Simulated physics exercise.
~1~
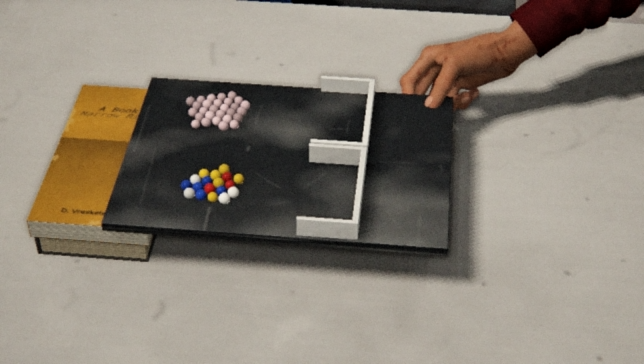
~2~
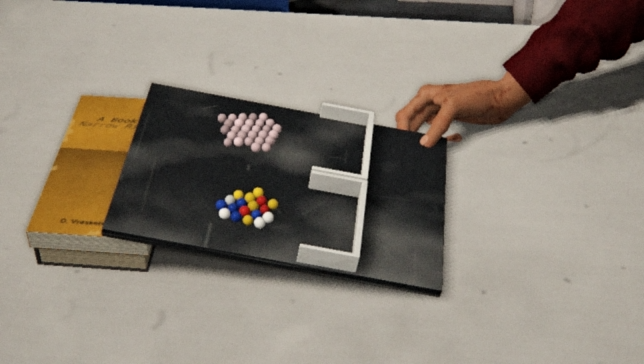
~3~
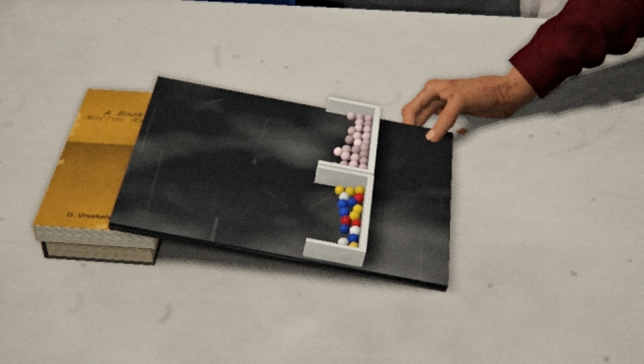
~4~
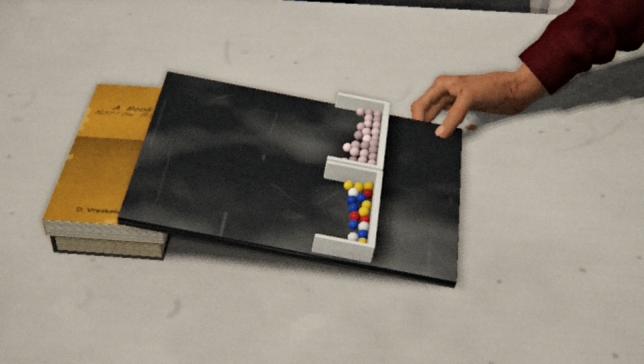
On a pale tabletop, a hand lowering one end of a black board propped on a book, beads sliding right and gathering behind white bars.
